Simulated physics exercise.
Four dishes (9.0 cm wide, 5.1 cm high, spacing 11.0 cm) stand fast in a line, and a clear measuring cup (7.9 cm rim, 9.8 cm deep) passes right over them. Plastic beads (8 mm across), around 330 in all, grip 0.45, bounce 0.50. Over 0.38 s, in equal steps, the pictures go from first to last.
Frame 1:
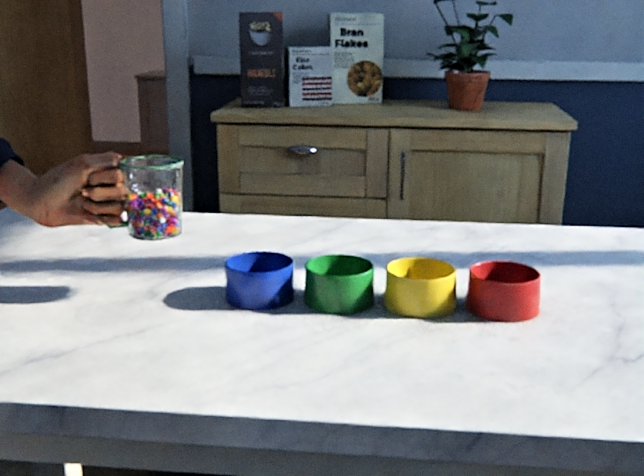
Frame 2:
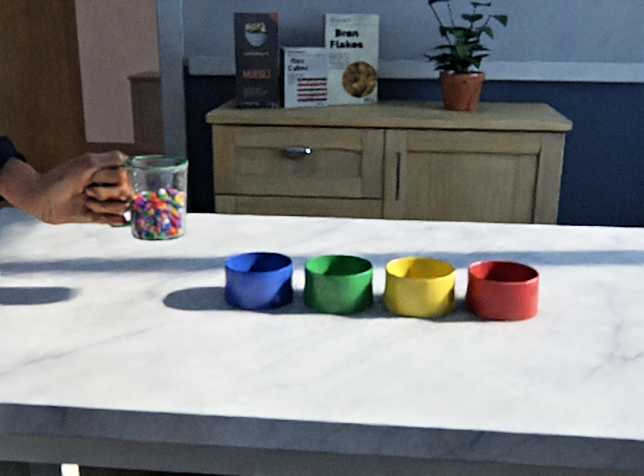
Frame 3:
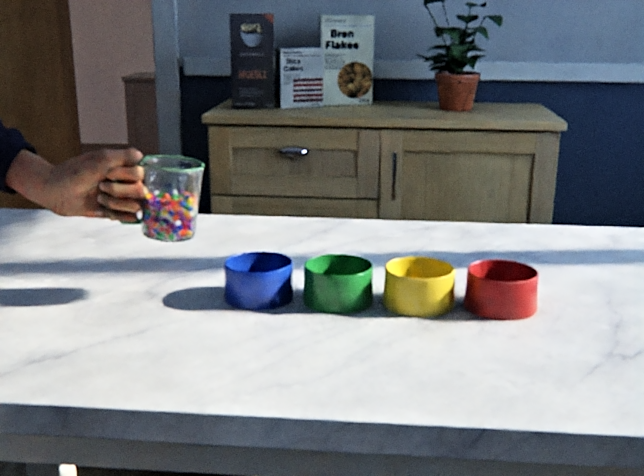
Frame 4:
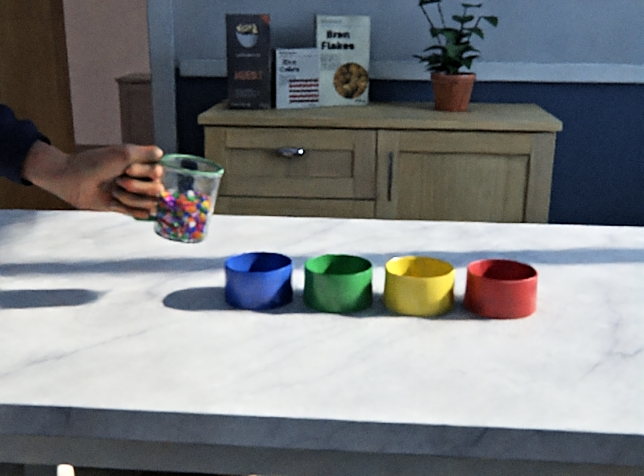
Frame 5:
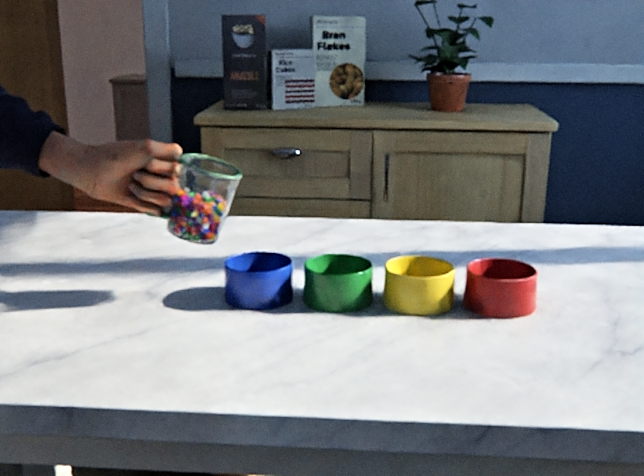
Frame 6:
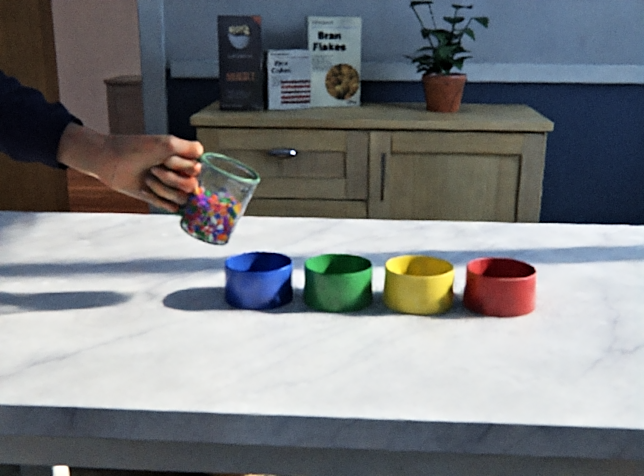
The footage shows a hand moving a clear measuring cup of multicoloured beads rightward above a pale marble-patterned table, gradually tilting it to the right, while blue, green, yellow and red dishes stand still in a row.
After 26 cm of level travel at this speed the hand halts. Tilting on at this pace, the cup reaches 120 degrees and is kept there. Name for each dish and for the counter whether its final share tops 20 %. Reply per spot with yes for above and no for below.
Red dish: No, below. Blue dish: No, below. Green dish: No, below. Yellow dish: Yes, above. Counter: Yes, above.
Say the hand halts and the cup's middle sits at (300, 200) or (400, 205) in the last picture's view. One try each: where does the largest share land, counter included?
Try 1 - green; try 2 - yellow.
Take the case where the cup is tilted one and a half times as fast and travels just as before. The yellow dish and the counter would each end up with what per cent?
Shares: Yellow dish 60, counter 40.
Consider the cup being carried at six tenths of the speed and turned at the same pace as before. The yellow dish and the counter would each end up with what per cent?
Then the yellow dish gets 50 and the counter 50.
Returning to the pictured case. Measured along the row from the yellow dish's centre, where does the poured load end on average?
The load's average lands around 3 cm in the minus-x direction.
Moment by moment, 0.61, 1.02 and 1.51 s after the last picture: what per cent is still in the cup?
At the three moments: 100, 95 and 5 percent.
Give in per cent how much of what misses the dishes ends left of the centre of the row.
Share on that side: Roughly 40 %.
Then, 0.61 s after the last picture, tilt 69 degrees; cup holds 100 %.
Then, 1.02 s after the last picture, tilt 100 degrees; cup holds 95 %.
Then, 1.51 s after the last picture, tilt 120 degrees; cup holds 5 %, green 5 %, yellow 40 %.
In the end, red 0 %, blue 0 %, green 5 %, yellow 40 %, counter 55 %.
